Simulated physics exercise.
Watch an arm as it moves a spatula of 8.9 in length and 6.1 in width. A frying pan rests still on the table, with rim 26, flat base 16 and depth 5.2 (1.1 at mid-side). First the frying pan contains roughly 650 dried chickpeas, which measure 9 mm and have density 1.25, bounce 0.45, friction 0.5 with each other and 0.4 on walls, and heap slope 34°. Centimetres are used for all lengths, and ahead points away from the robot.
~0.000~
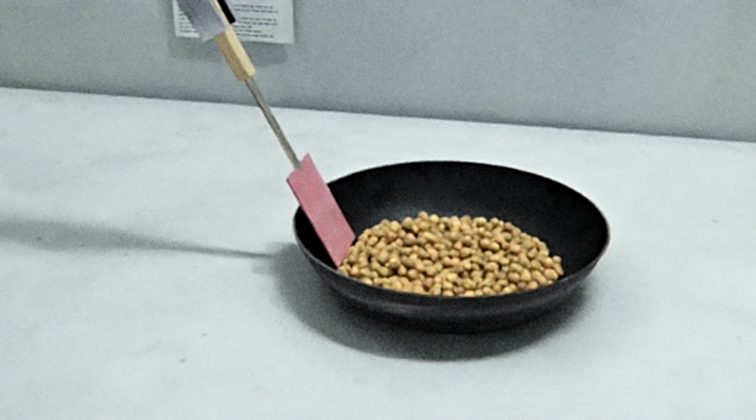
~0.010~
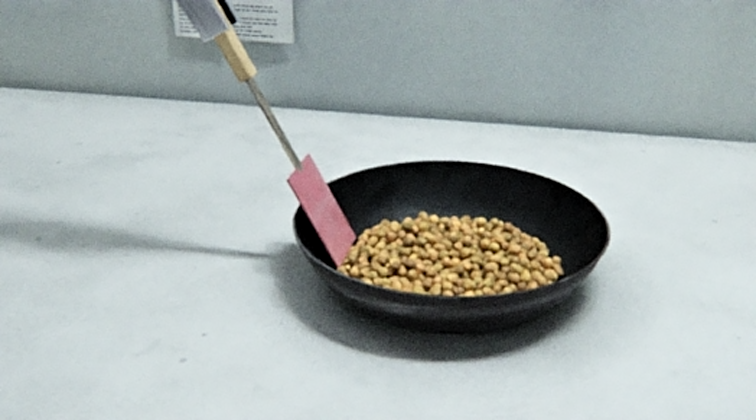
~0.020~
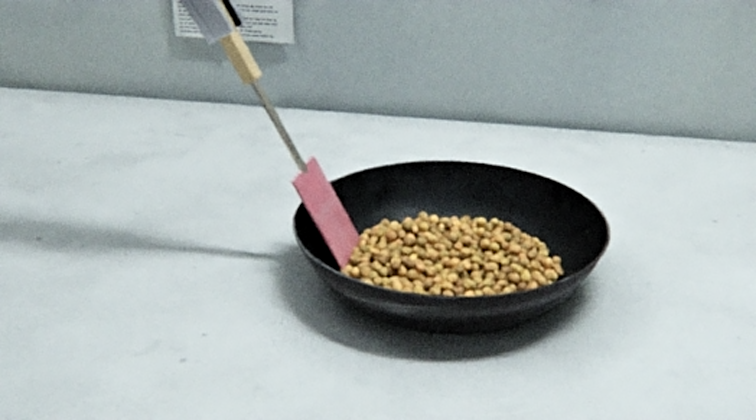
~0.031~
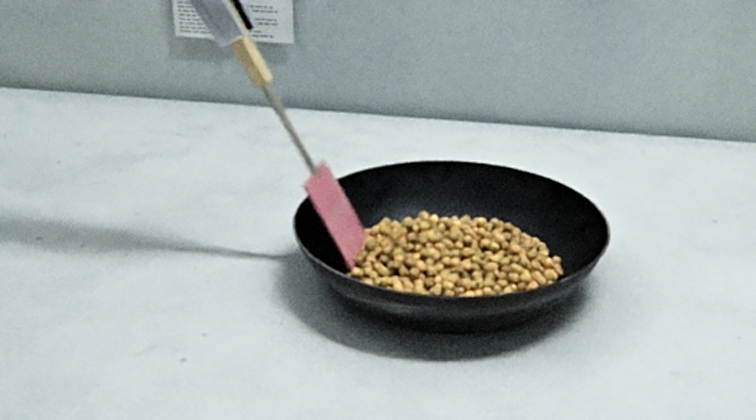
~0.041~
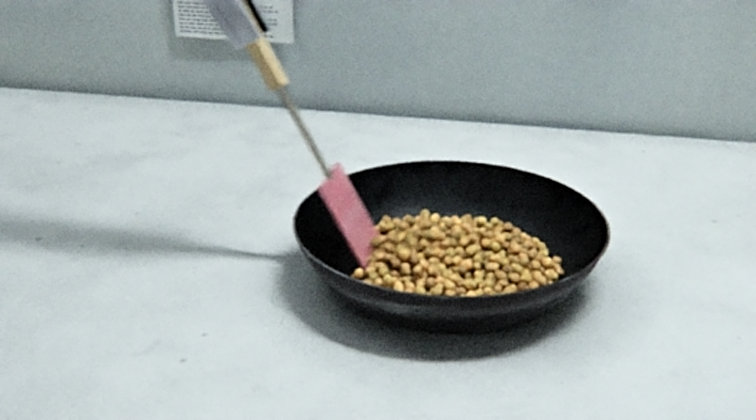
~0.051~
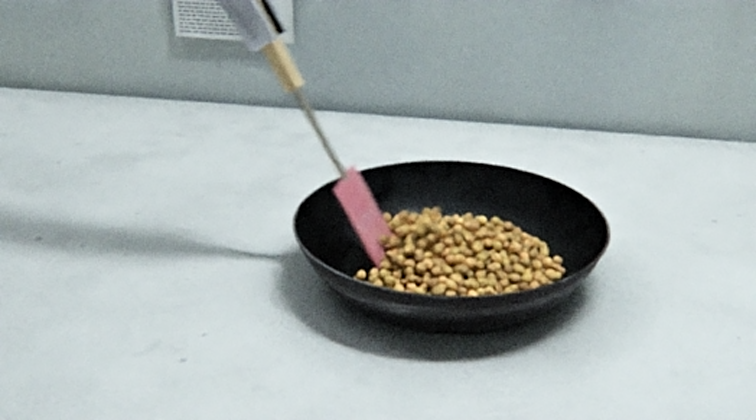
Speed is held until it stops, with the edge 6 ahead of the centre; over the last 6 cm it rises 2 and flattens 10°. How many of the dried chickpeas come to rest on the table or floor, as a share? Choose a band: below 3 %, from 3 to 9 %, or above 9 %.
From 3 to 9 %.
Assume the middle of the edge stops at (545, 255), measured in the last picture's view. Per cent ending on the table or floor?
10 %.
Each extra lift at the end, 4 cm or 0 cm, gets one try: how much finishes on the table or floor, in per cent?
First try about 10 %, second try about 0 %.
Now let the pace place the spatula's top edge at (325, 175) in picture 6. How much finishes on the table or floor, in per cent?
Some 0 percent.
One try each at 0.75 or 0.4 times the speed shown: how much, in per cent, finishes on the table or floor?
Estimates, in order: 0 % and 0 %.
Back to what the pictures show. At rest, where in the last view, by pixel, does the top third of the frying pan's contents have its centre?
It is centred around (547, 262).
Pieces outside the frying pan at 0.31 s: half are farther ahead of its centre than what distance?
I'd say some 18 centimetres.
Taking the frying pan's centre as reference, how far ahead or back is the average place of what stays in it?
Some 3.5 cm ahead of the centre.
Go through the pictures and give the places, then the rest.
In the first frame, the spatula top edge at (297, 166), sloping 62°; upper third of the load around (452, 257), from x 340 to 560, top at y 215; 649 in the frying pan.
In the second frame, the spatula top edge at (298, 166), sloping 62°; upper third of the load around (452, 257), from x 340 to 560, top at y 215.
In the third frame, the spatula top edge at (303, 168), sloping 62°; upper third of the load around (452, 257), from x 345 to 560, top at y 215.
In the fourth frame, the spatula top edge at (314, 172), sloping 62°; upper third of the load around (447, 257), from x 345 to 560, top at y 215.
In the fifth frame, the spatula top edge at (328, 175), sloping 62°; upper third of the load around (436, 256), from x 345 to 560, top at y 215.
In the sixth frame, the spatula top edge at (344, 177), sloping 62°; upper third of the load around (436, 255), from x 345 to 560, top at y 215; 649 in the frying pan.
After 0.08 s, sloping 62°, highest piece 6 above the table; 649 in the frying pan.
After 0.10 s, sloping 59°, highest piece 8 above the table; 649 in the frying pan.
After 0.31 s, sloping 52°, highest piece 10 above the table; 617 in the frying pan, 18 on the table or floor, 14 on the blade or in flight.
After 1.36 s, sloping 52°, highest piece 5 above the table; 617 in the frying pan, 32 on the table or floor.
In the end, 617 in the frying pan, 32 on the table or floor. That is 5 % on the table or floor.
